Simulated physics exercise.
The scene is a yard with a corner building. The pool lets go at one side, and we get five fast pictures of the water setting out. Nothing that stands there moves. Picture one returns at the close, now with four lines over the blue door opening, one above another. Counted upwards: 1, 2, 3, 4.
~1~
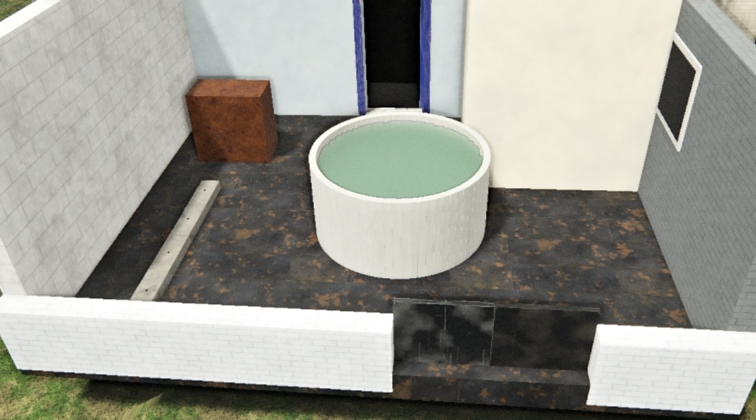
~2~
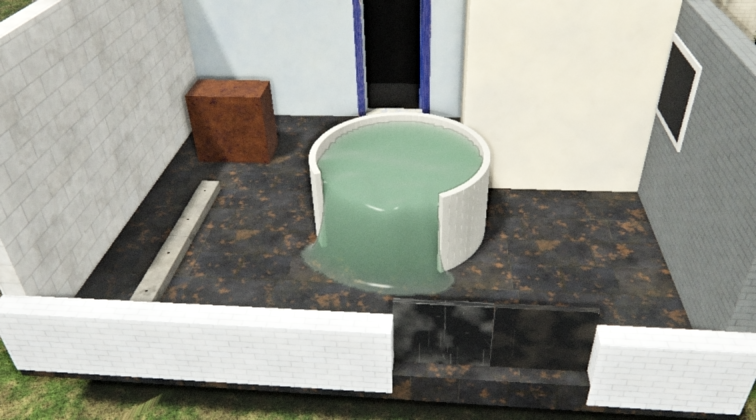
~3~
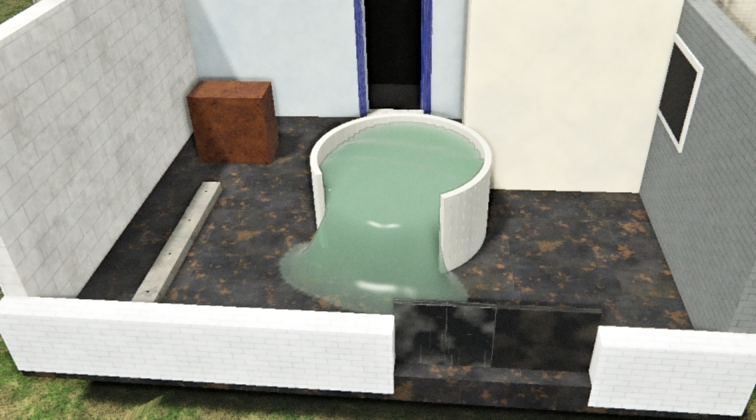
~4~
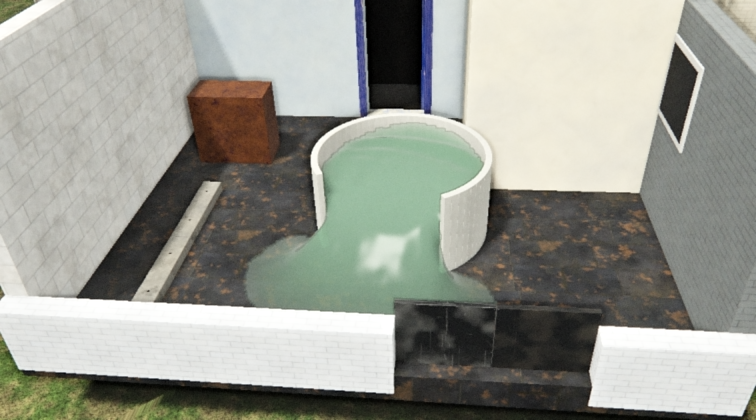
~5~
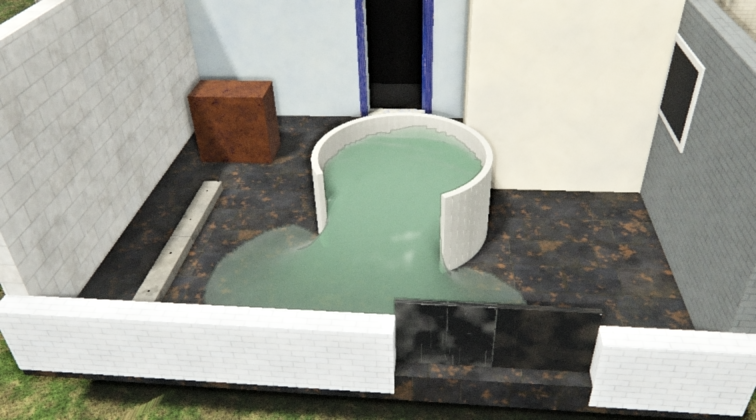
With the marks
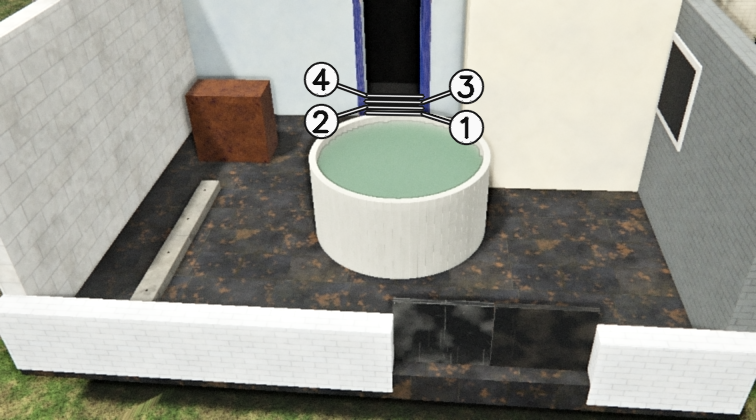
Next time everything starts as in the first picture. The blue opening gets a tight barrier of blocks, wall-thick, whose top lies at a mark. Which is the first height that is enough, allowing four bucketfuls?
It is 2.
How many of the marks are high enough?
Three.
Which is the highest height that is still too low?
Here it is height 1.
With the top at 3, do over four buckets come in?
No, that is safe.
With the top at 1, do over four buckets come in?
Yes.
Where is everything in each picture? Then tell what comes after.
The first frame shows water in the pool at rest, its middle at (400, 158); foot of the blue doorway at (394, 116); shut gate at (493, 315).
The second frame shows front seen at (309, 249), 2 % of the ground wet.
The third frame shows front seen at (459, 298), 5 % of the ground wet.
The fourth frame shows front seen at (257, 267), 11 % of the ground wet.
The fifth frame shows front seen at (218, 286), 18 % of the ground wet.
On the marked copy, 1 at (394, 113); 2 at (394, 107); 3 at (394, 101); 4 at (394, 96); from the bottom up 1, 2, 3, 4.
With 1, about 13 bucketfuls get in.
With 2, a splash gets over, under a bucket.
With 3, nothing gets over.
With 4, nothing gets over.
